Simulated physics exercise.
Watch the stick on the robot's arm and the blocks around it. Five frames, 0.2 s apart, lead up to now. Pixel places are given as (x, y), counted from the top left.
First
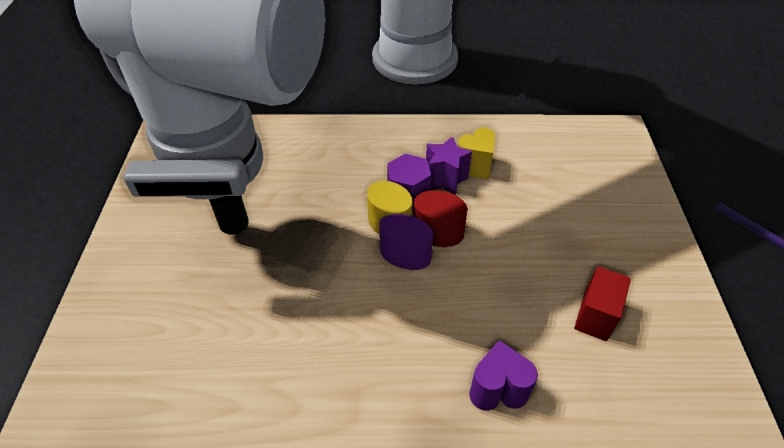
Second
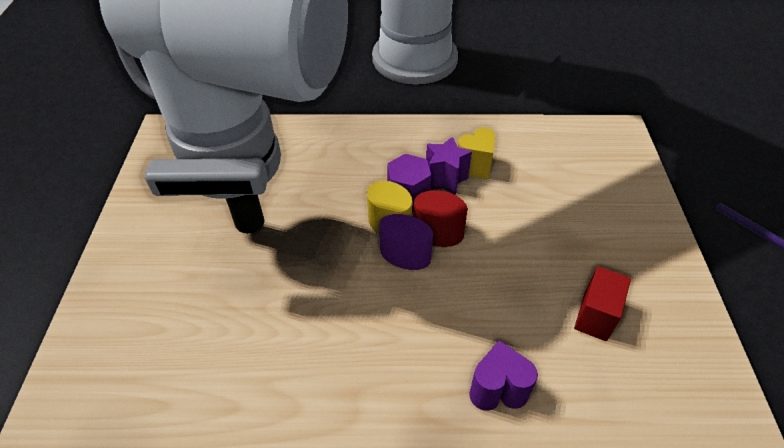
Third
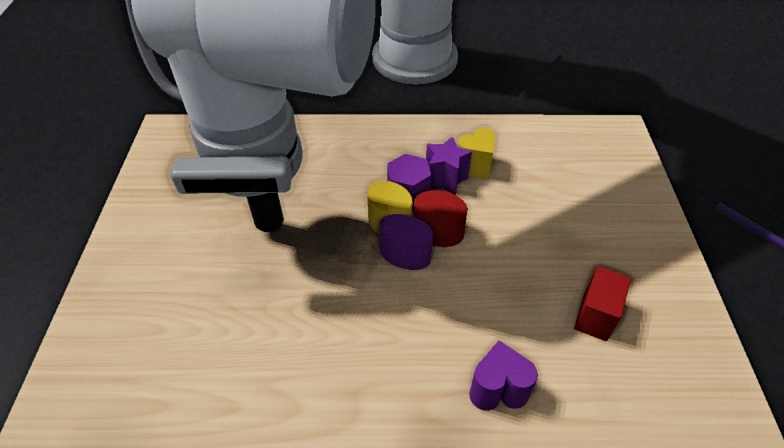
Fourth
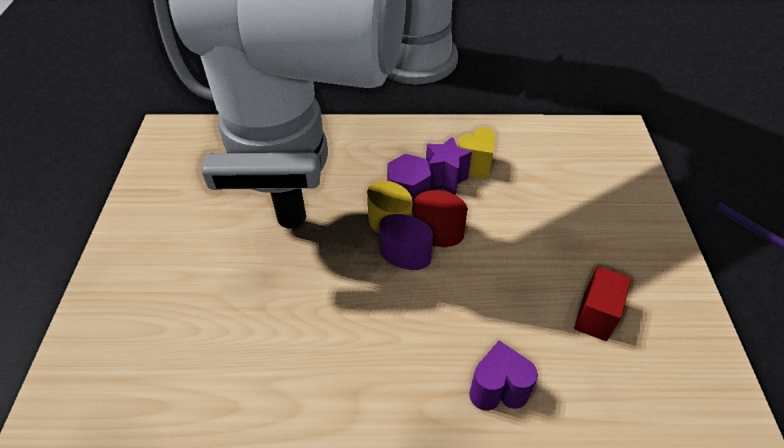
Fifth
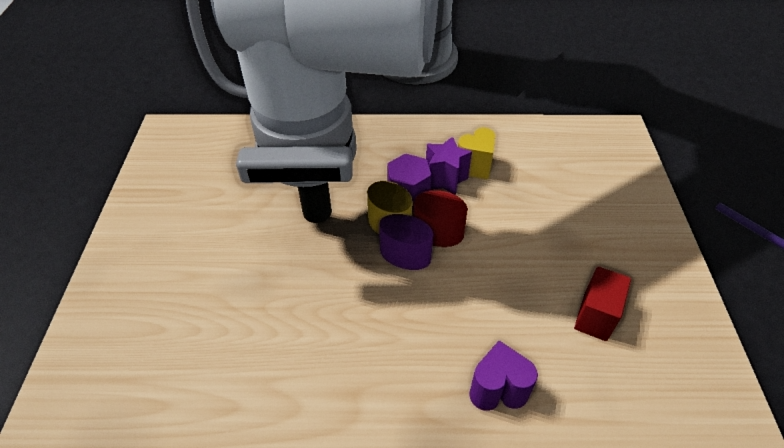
The robot arm slid its black stick steadily to the right across the wooden board, closing in on the yellow oval block beside the purple and red ones, while all the blocks stayed still.
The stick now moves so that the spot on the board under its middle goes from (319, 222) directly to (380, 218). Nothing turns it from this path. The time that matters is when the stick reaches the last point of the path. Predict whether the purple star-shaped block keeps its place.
At the moment the path ends, the purple star-shaped block still stands where it did.
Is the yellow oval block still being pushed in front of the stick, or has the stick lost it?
It sits in front of the stick.
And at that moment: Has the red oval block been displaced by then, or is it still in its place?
That block gets shifted.
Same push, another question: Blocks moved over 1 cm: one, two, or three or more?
Two blocks move.
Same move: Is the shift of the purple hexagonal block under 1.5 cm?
Yes.
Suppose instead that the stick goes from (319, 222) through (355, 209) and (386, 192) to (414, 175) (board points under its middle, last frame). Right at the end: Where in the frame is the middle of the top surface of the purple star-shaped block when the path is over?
The middle of its upper face should be somewhere near (469, 155).
The first path, step by step. Halfway along, stick at (349, 210); nothing pushed yet.
At the end, stick at (380, 208); yellow oval block at (415, 200), turned 20° clockwise; purple hexagonal block at (412, 167); red oval block at (463, 210); purple star-shaped block in place.
